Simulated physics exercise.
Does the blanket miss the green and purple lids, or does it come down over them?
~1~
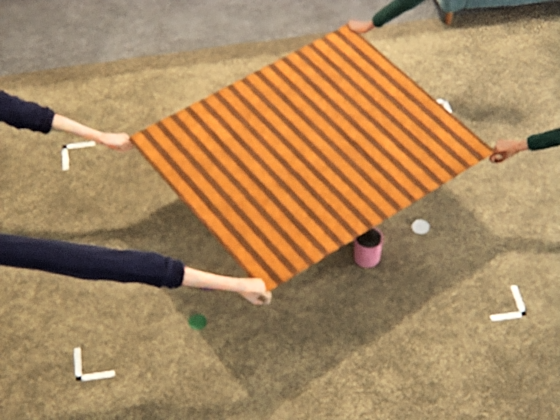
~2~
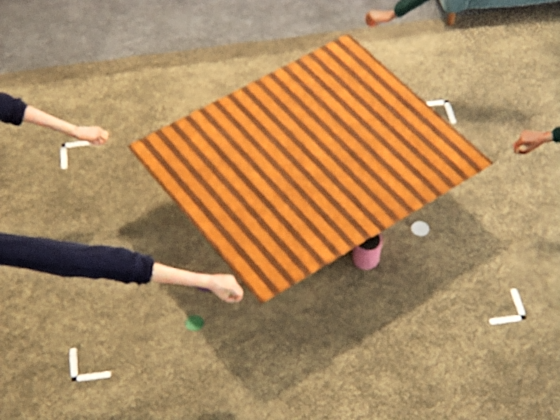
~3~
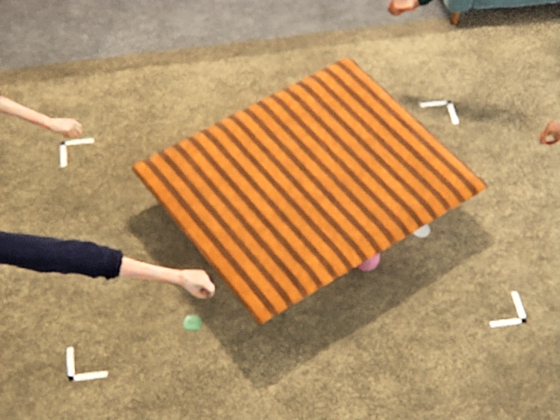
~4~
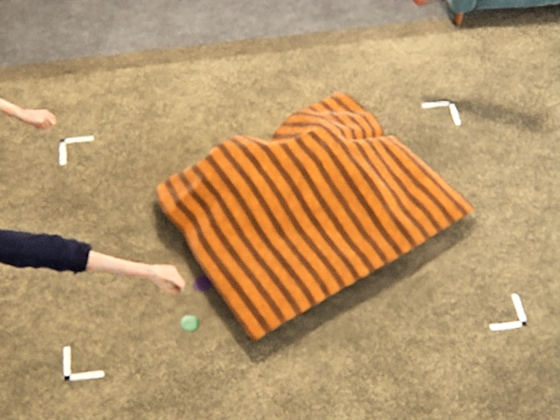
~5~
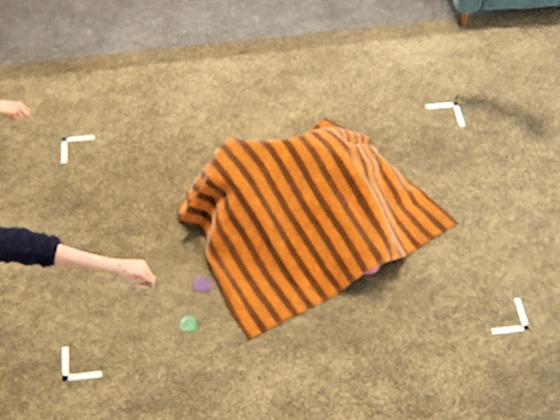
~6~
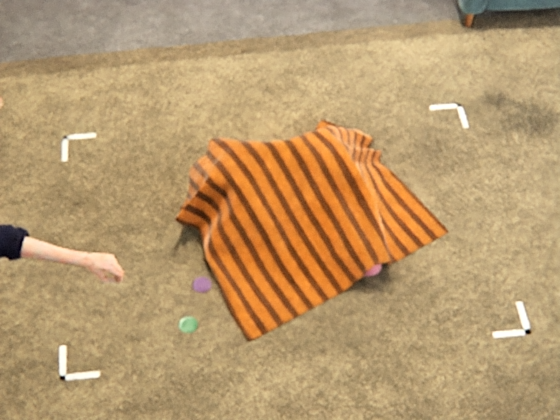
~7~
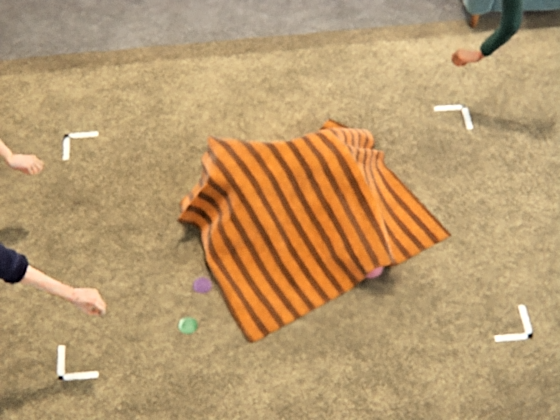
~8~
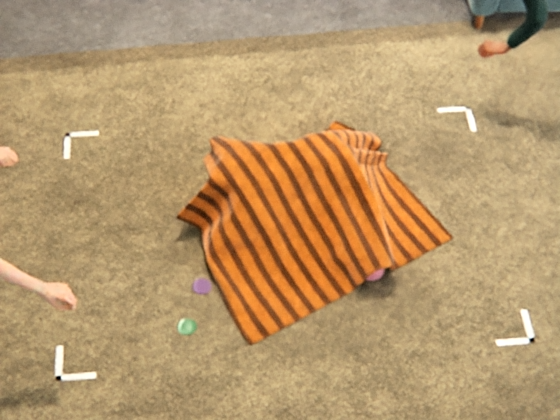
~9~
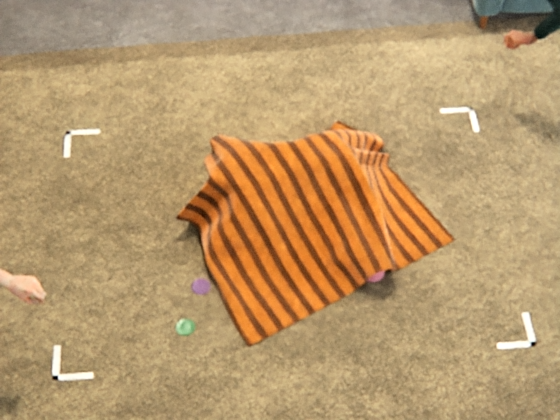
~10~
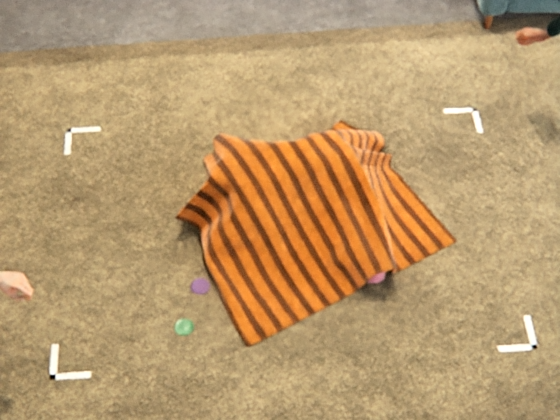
It misses them. Both the green lid and the purple lid remain in view on the floor just left of the blanket.
An orange striped blanket drops from four hands and drapes unevenly over objects on the floor.
